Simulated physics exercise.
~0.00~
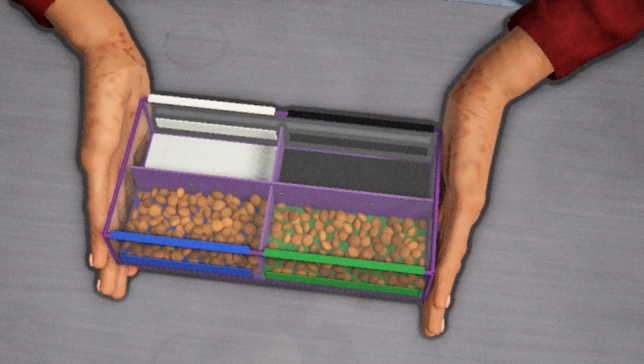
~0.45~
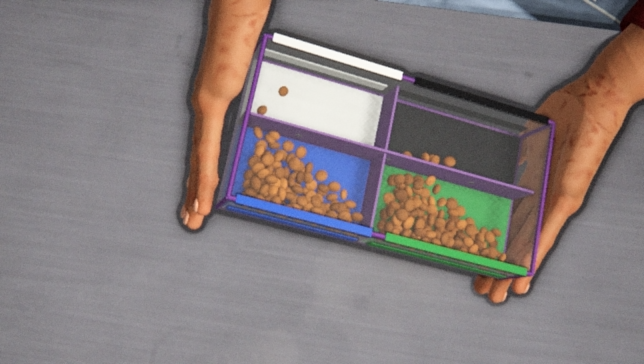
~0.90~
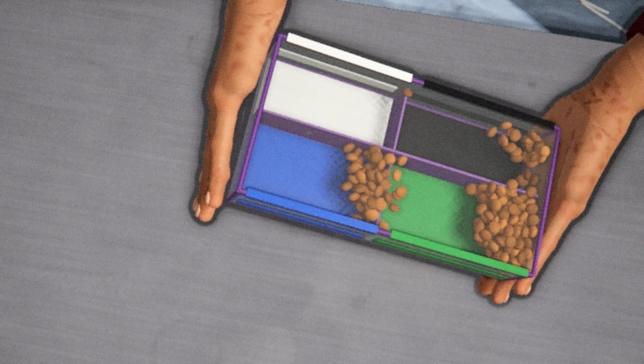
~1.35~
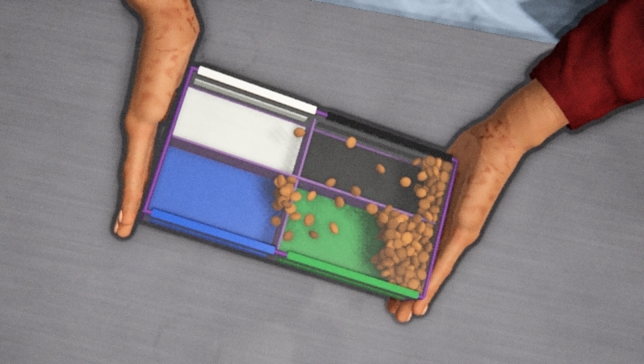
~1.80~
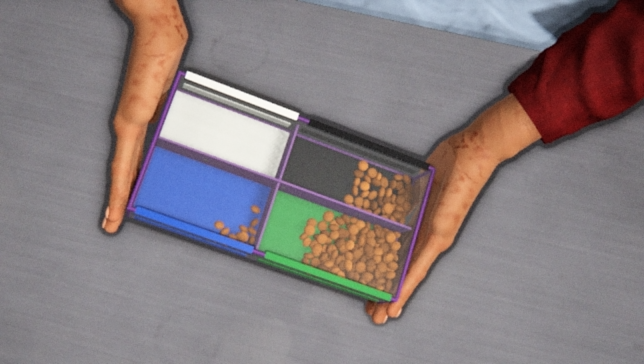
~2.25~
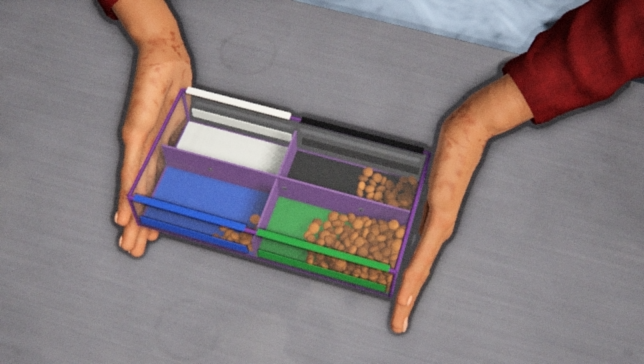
Two hands with dark red sleeves hold a clear-lidded, purple-edged box above a grey surface, seen from above. Its four compartments are white and black at the top, blue and green at the bottom, with brown cat kibble covering the lower two. The hands tilt the box and shake it to and fro, and the kibble slides and tumbles over the partitions toward the right. The box then comes back level and rests. Most kibble ends in the green compartment, with a smaller heap in the black, a few pieces in the blue and none in the white.
